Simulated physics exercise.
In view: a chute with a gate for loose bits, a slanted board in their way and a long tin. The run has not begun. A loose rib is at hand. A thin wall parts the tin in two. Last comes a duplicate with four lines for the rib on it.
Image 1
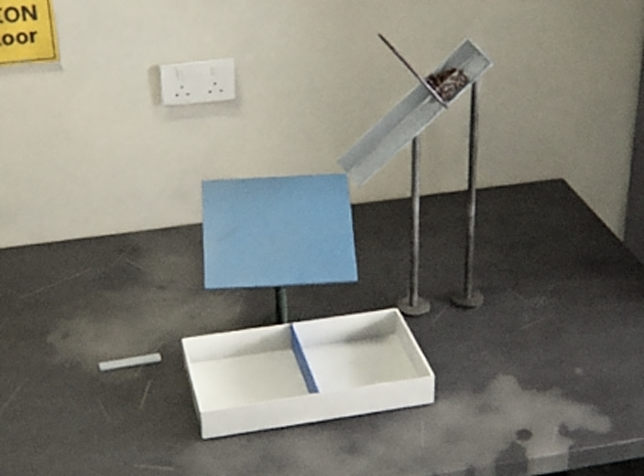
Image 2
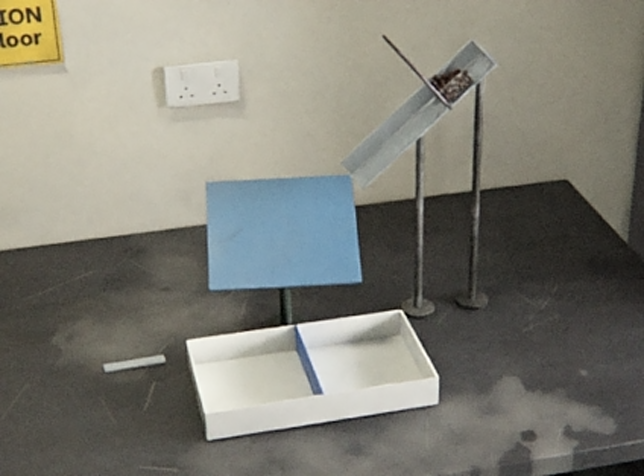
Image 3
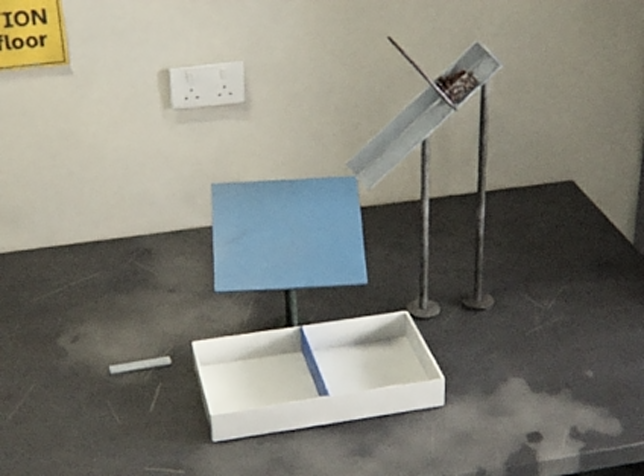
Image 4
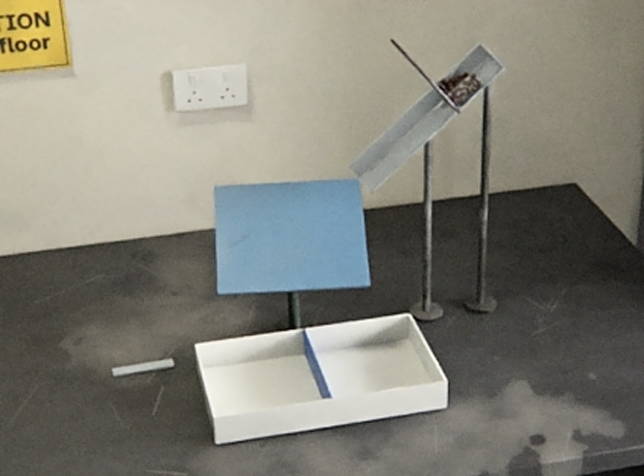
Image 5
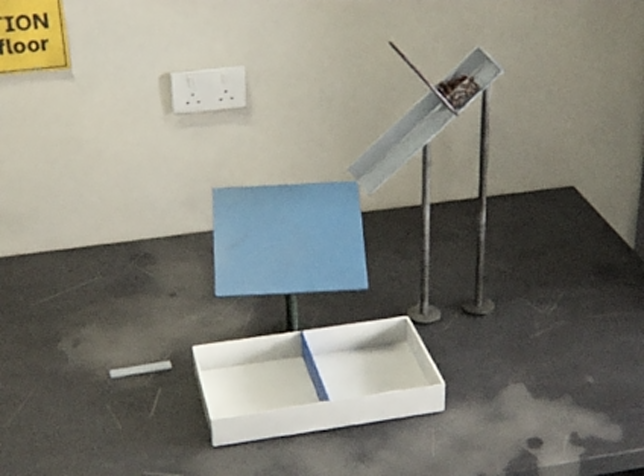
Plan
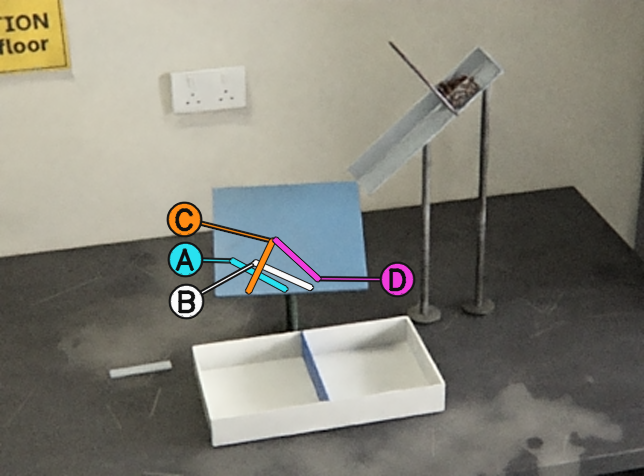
The clip shows a raised, sloping chute holding small brown pieces behind a gate, above a tilted blue board and a divided white tin on a dark table; nothing moves except the view, which shifts slightly.
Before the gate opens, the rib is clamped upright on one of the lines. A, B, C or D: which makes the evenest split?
Line A does it best.
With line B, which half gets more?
Right.
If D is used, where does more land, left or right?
More lands on the right.
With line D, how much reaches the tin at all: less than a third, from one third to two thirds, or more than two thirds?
It is more than two thirds.
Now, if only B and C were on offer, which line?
That is line B.
On the marked copy, line A from (232, 260) to (284, 289); line B from (255, 262) to (310, 287); line C from (272, 241) to (248, 291); line D from (275, 240) to (317, 278).
With A, of what is caught, roughly half in the left half, roughly half in the right.
With B, of what is caught, roughly a quarter in the left half, the larger part in the right.
With C, of what is caught, almost all in the left half, about a tenth in the right.
With D, of what is caught, about a tenth in the left half, the larger part in the right.
